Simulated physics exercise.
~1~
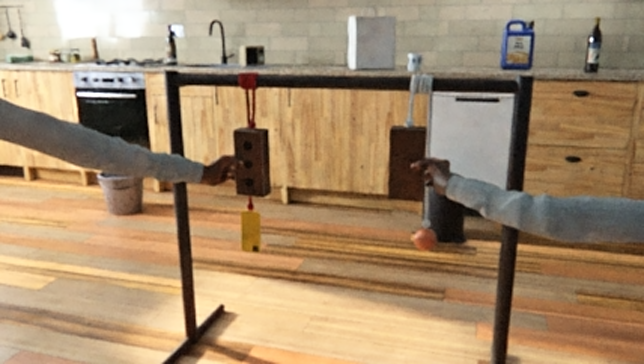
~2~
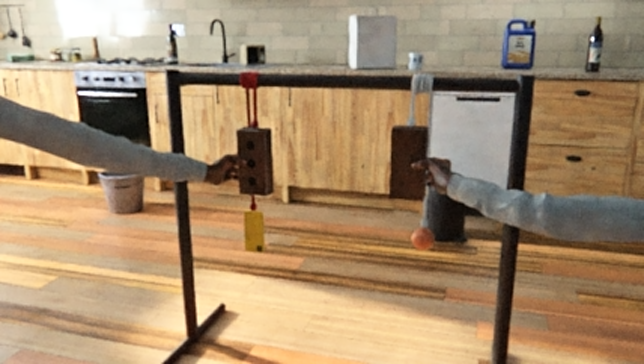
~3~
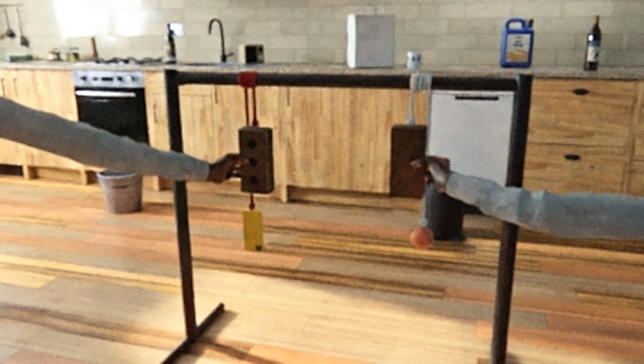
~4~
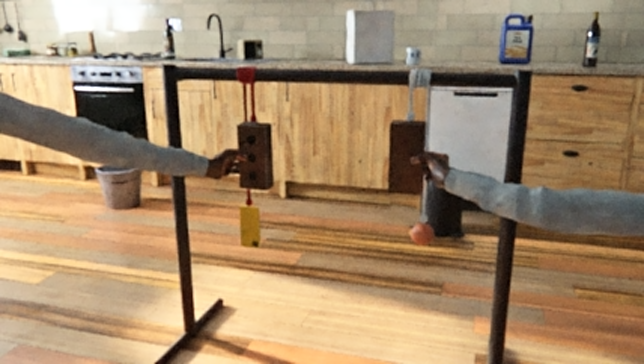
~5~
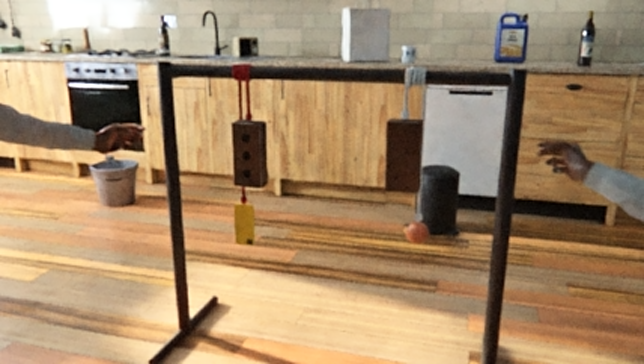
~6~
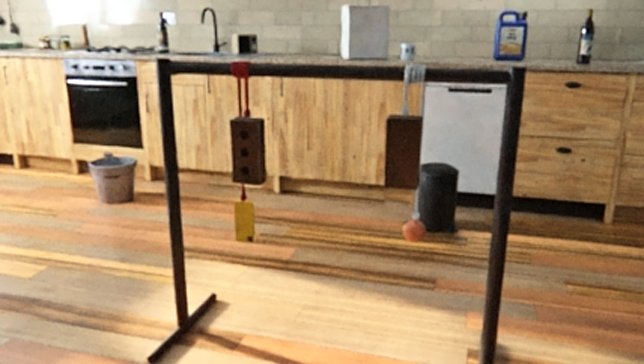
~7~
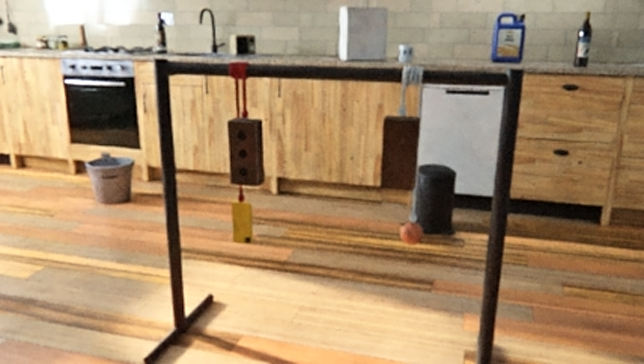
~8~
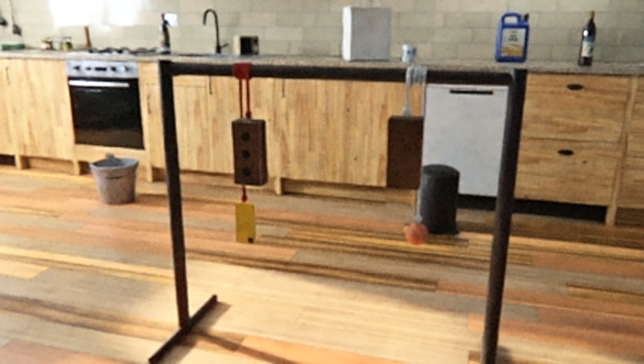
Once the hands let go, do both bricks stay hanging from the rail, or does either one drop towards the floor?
Both bricks stay hanging from the rail. The left one is held up on its red rope, and the right one keeps its height on the pale rope.
Two hands, one from each side, hold bricks hanging on red and pale ropes from a dark rail, then let go and draw back out of view. Both bricks stay hanging at about the same height, with a yellow piece and an orange ball beneath them.
